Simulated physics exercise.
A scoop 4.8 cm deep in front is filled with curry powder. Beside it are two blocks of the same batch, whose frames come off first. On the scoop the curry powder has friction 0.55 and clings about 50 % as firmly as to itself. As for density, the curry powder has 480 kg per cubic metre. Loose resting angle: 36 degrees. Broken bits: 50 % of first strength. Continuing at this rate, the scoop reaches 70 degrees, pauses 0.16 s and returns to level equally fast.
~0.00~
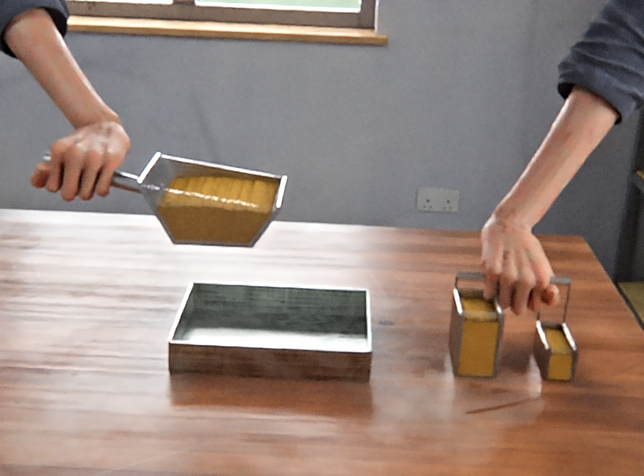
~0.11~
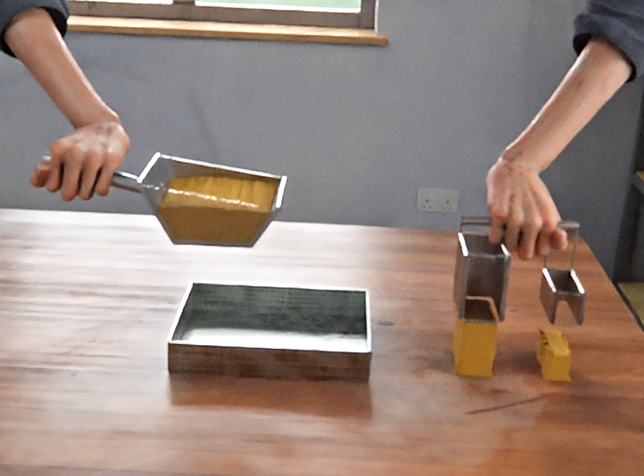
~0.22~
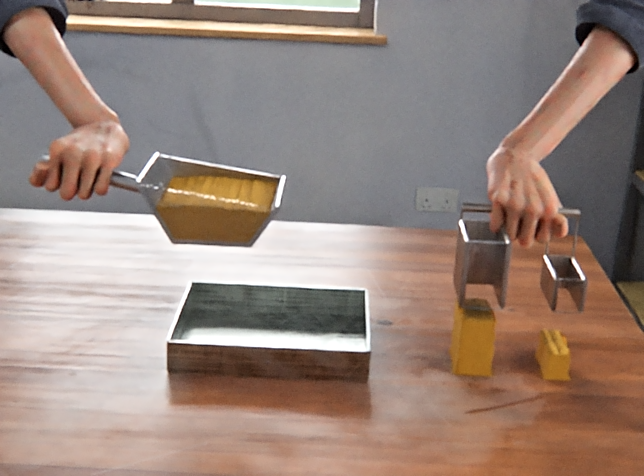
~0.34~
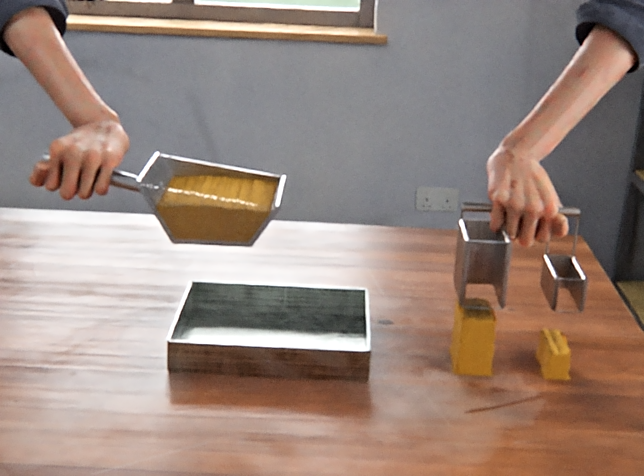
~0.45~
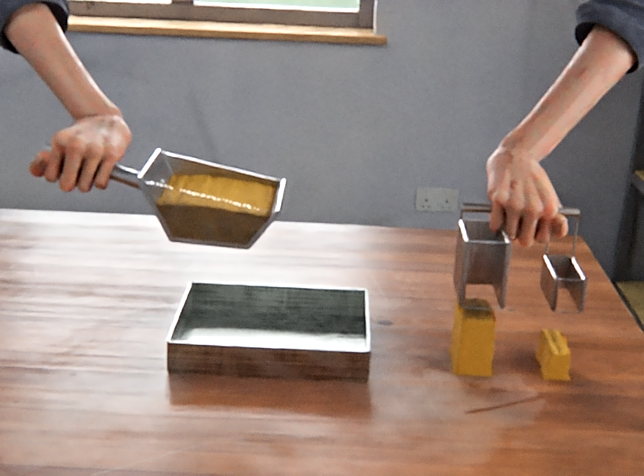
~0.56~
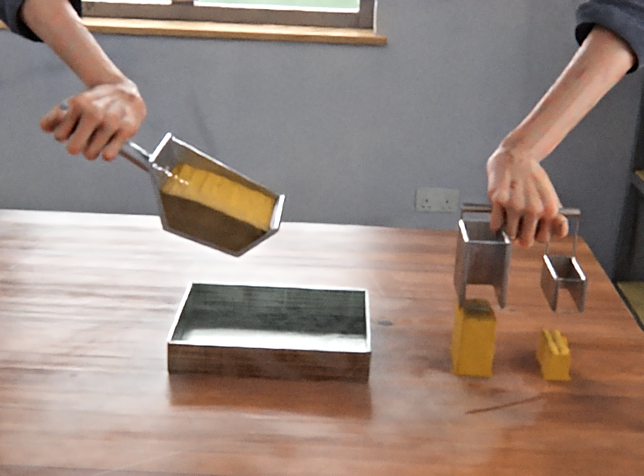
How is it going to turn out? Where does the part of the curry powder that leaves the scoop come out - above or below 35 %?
Result: Below.
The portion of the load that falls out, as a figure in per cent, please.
About 0 per cent.
After 0.86 s, the scoop is at 66 degrees and 0 % has left it.
After 1.20 s, the scoop is at 65 degrees and 0 % has left it.
After 1.55 s, the scoop is at 9 degrees and 0 % has left it.
After 1.90 s, the scoop is at 0 degrees and 0 % has left it.
After 2.01 s, at the end, the scoop is at 0 degrees and 0 % has left it.
